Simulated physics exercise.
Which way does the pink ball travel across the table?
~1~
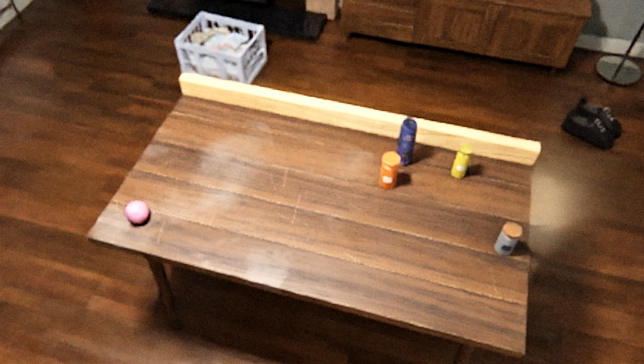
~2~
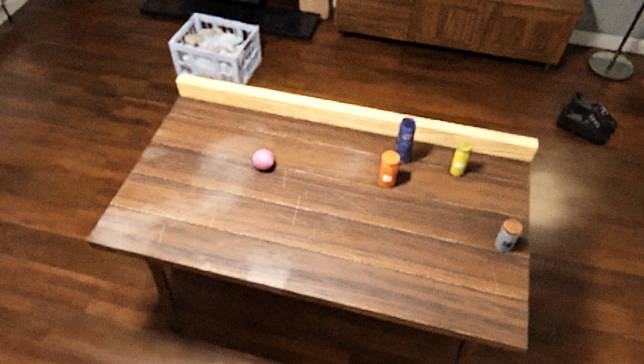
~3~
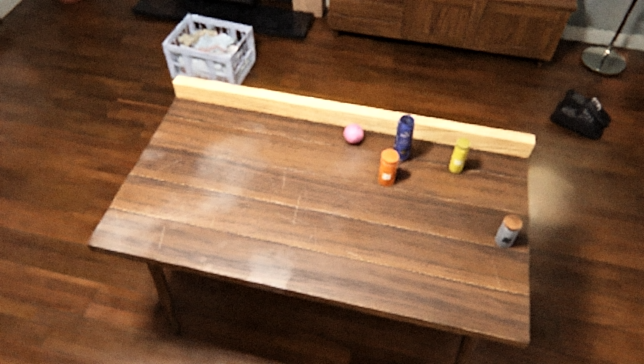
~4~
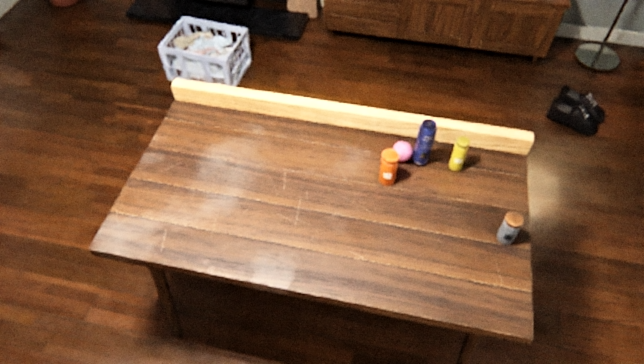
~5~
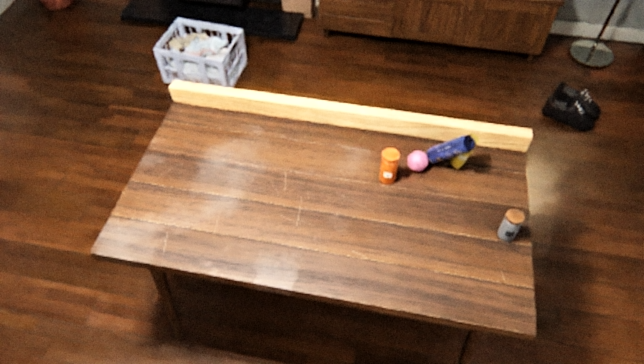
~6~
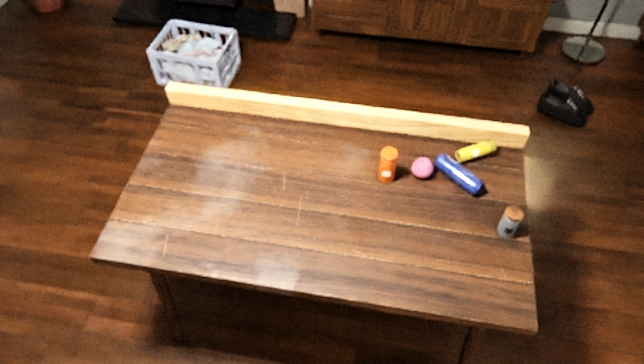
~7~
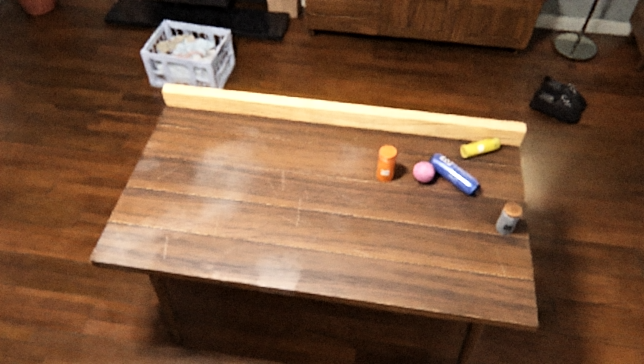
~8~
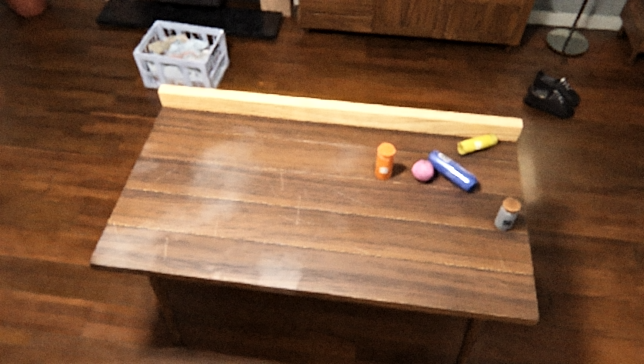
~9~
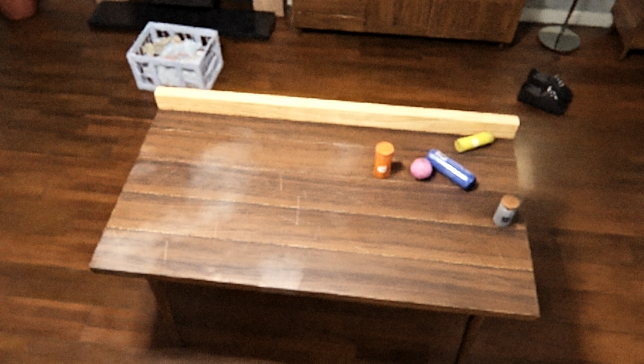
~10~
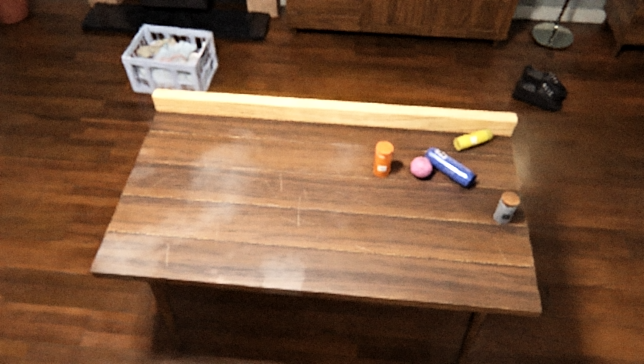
The pink ball moves to the right across the table.
